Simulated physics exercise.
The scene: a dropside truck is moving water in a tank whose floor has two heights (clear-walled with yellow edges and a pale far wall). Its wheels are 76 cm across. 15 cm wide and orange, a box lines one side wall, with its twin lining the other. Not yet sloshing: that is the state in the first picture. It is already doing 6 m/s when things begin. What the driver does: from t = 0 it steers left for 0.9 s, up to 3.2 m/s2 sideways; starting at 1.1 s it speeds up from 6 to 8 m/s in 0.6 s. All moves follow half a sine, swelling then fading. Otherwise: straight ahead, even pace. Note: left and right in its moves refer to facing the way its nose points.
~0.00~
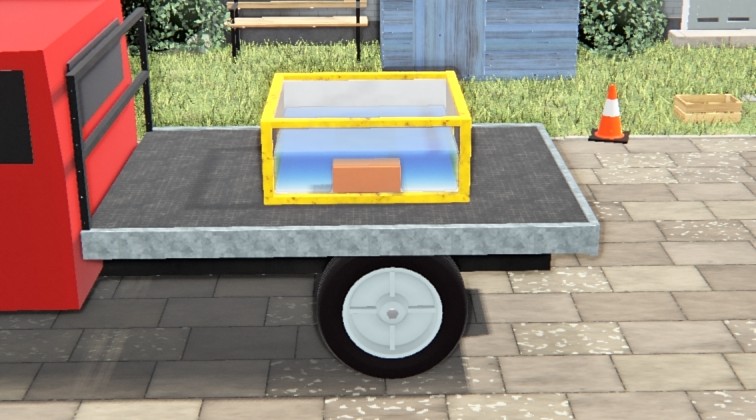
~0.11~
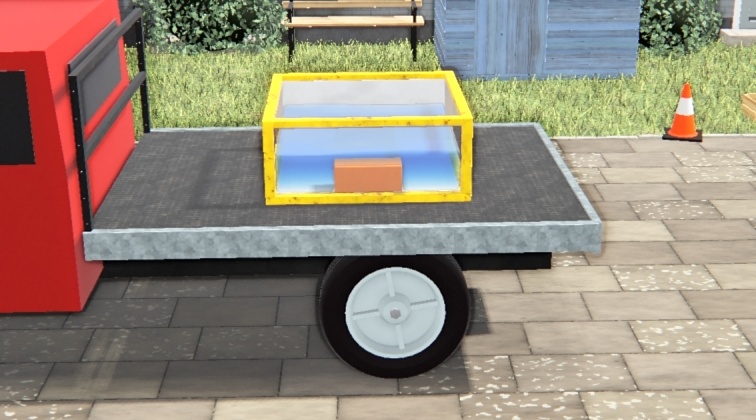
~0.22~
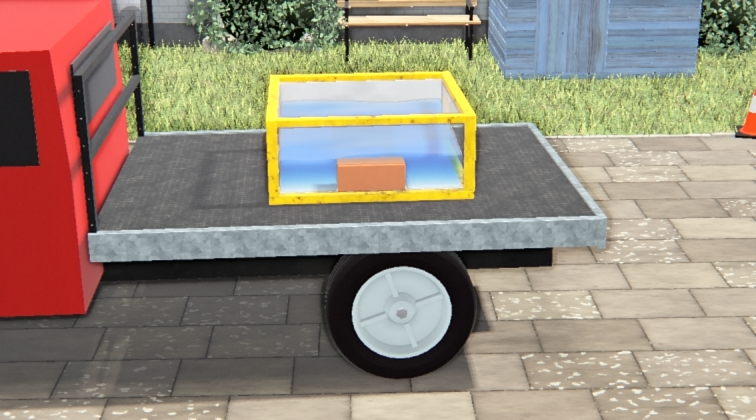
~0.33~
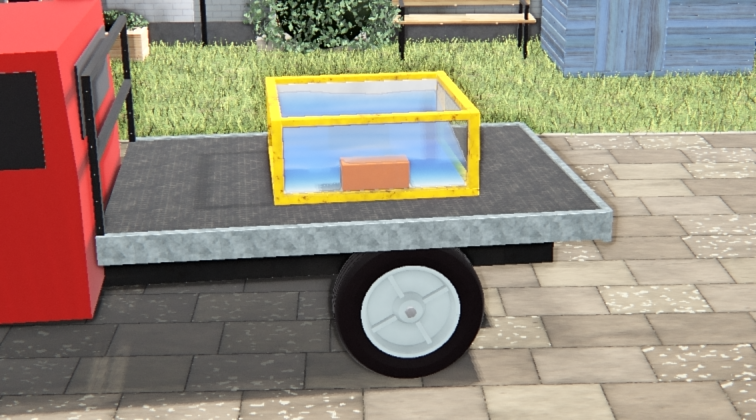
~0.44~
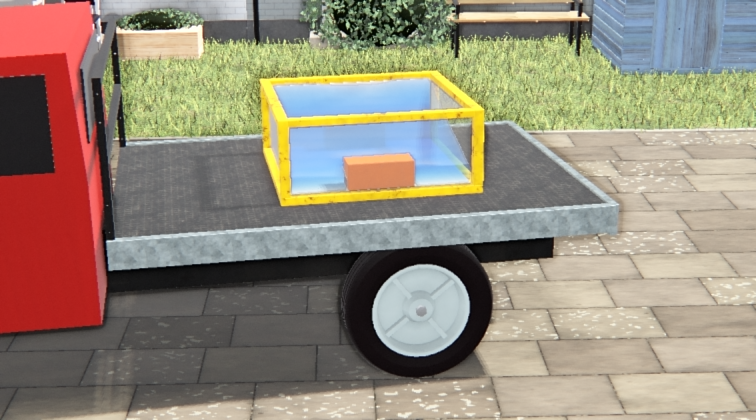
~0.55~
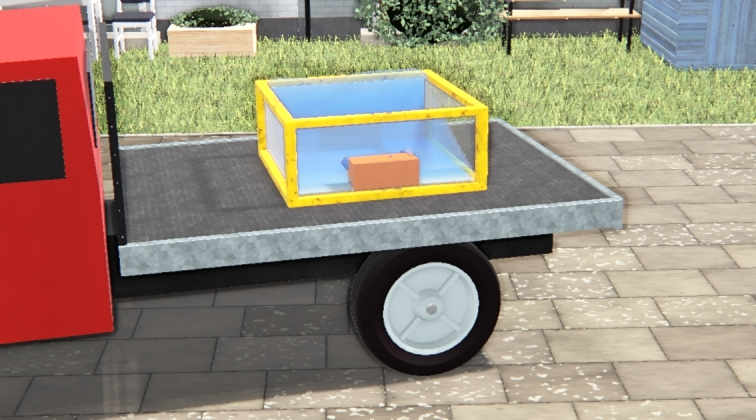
A red flatbed truck carrying a yellow-edged clear tank of blue water rolls left across the paving, and the bench, shed and traffic cone slide right behind it. The water sits level at first, then, as the truck turns, it climbs steadily towards the far wall and sinks along the near one.
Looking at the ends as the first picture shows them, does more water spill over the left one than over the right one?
No, the right one gets more.
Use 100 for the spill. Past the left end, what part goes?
Some 10 per cent of it.
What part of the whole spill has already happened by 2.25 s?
Roughly 90 % of the total.
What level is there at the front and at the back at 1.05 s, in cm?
At the front 16 cm, at the back 18 cm.
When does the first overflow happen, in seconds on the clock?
I'd put it at near 0.9 seconds.
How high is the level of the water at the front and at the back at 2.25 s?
I'd put it at about 20 cm in front and about 20 cm behind.
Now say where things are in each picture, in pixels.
The surface is at (288, 149) by the front wall; at (444, 147) by the back wall; it shows no tilt against the walls; the front is on the left, levels are read along the near wall; a wheel hub at (393, 317), in the first frame.
The surface is at (290, 151) by the front wall; at (445, 147) by the back wall; it shows no tilt against the walls, in the second frame.
The surface is at (293, 156) by the front wall; at (448, 150) by the back wall; it climbs 4° towards the far side, in the third frame.
The surface is at (297, 164) by the front wall; at (451, 155) by the back wall; it climbs 10° towards the far side, in the fourth frame.
The surface is at (302, 172) by the front wall; at (454, 160) by the back wall; it climbs 17° towards the far side, in the fifth frame.
The surface is at (308, 178) by the front wall; at (457, 162) by the back wall; it climbs 23° towards the far side; a wheel hub at (434, 312), in the sixth frame.
By 1.05 s the surface is 15 cm up at the front and 18 cm at the back; 3 per cent is out, over the far side.
By 1.55 s the surface is 11 cm up at the front and 40 cm at the back; 4 per cent is out, over the far side, a little elsewhere.
By 2.25 s the surface is 19 cm up at the front and 21 cm at the back; 13 per cent is out, mostly over the right end, some over the far side.
By 4.68 s 15 per cent is out, over the right end and the far side, a little elsewhere; the left end has passed 1 per cent and the right end 9.
